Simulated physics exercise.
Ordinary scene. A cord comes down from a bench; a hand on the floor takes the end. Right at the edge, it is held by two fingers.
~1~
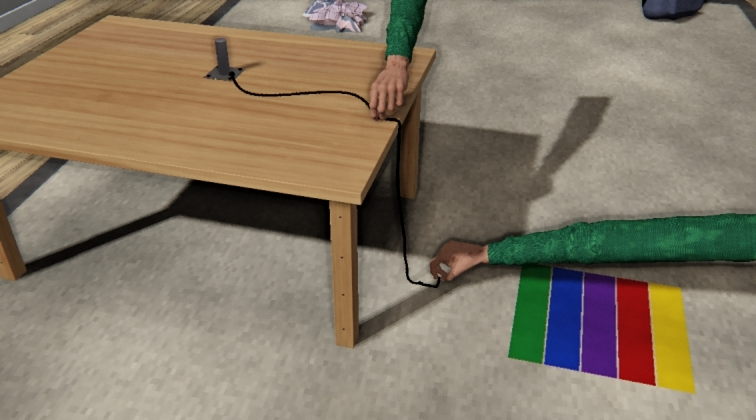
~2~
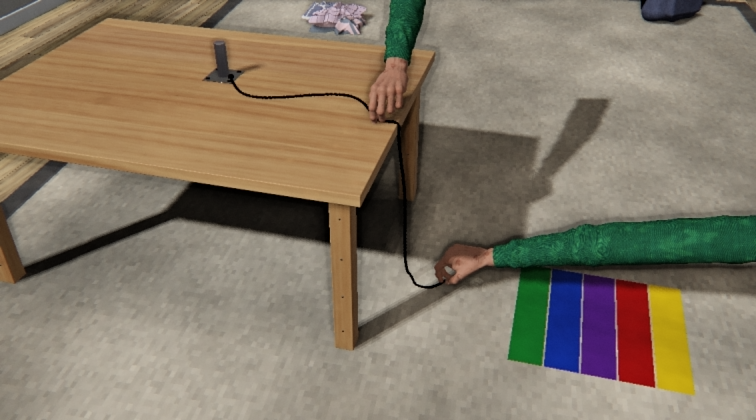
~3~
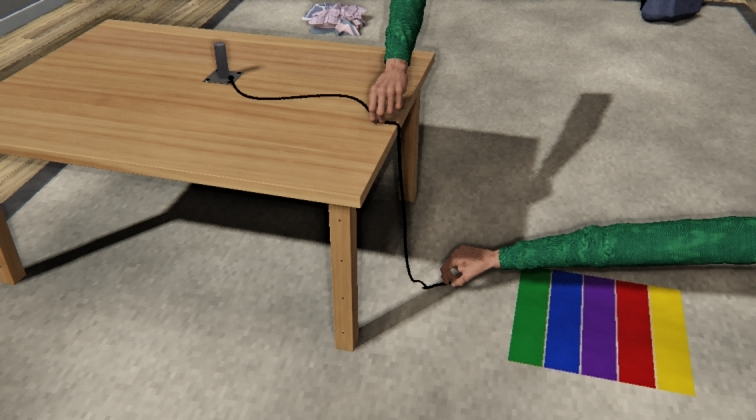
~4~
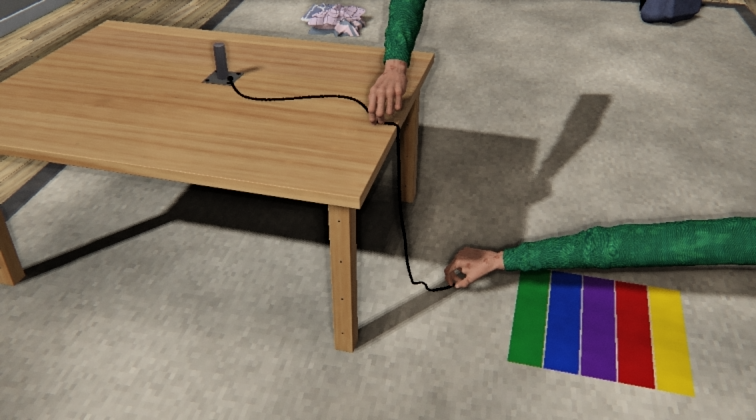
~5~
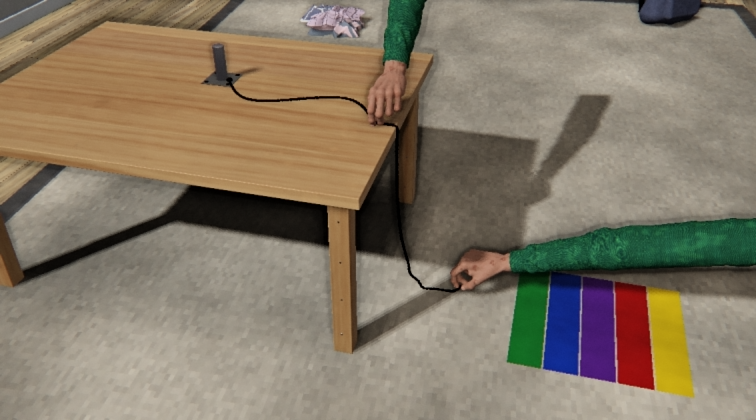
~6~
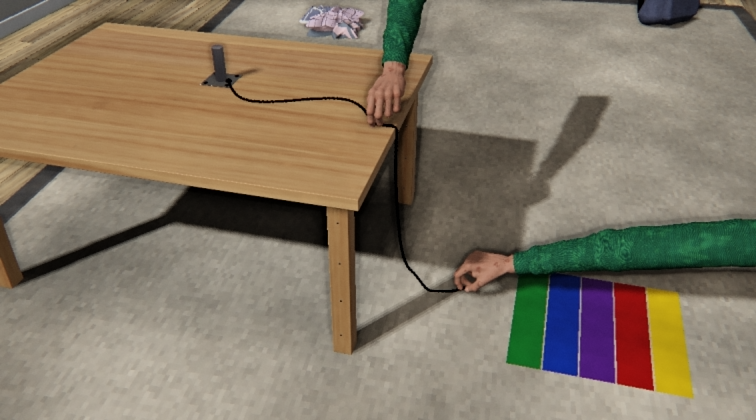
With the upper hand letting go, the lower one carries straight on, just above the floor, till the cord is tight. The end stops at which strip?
At the purple strip.
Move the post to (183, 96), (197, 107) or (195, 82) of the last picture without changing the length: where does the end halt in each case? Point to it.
First (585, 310), then (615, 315), then (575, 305).
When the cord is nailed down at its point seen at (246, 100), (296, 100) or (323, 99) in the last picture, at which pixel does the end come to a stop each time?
It comes to rest around (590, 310), (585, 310) and (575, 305) respectively.
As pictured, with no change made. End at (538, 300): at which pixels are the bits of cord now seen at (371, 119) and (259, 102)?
You'll see them at (401, 130) and then at (285, 92).
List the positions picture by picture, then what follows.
The first picture shows end (440, 277); green (527, 341); blue (563, 348); purple (599, 355); red (636, 362); yellow (674, 369).
The second picture shows end (445, 280); cord through (238, 90) (303, 96) (366, 105) (399, 144) (405, 213) (407, 270).
The third picture shows end (450, 282).
The fourth picture shows end (454, 284); cord through (238, 92) (302, 98) (365, 107) (398, 146) (401, 215) (409, 272).
The fifth picture shows end (460, 286).
The sixth picture shows end (464, 288); cord through (236, 94) (300, 100) (364, 109) (396, 148) (398, 216) (413, 273).
Early on, end near (538, 300); over green.
Midway, end near (581, 307); over blue.
At the end of the slack, end near (607, 312); over purple. It halts on the purple strip.
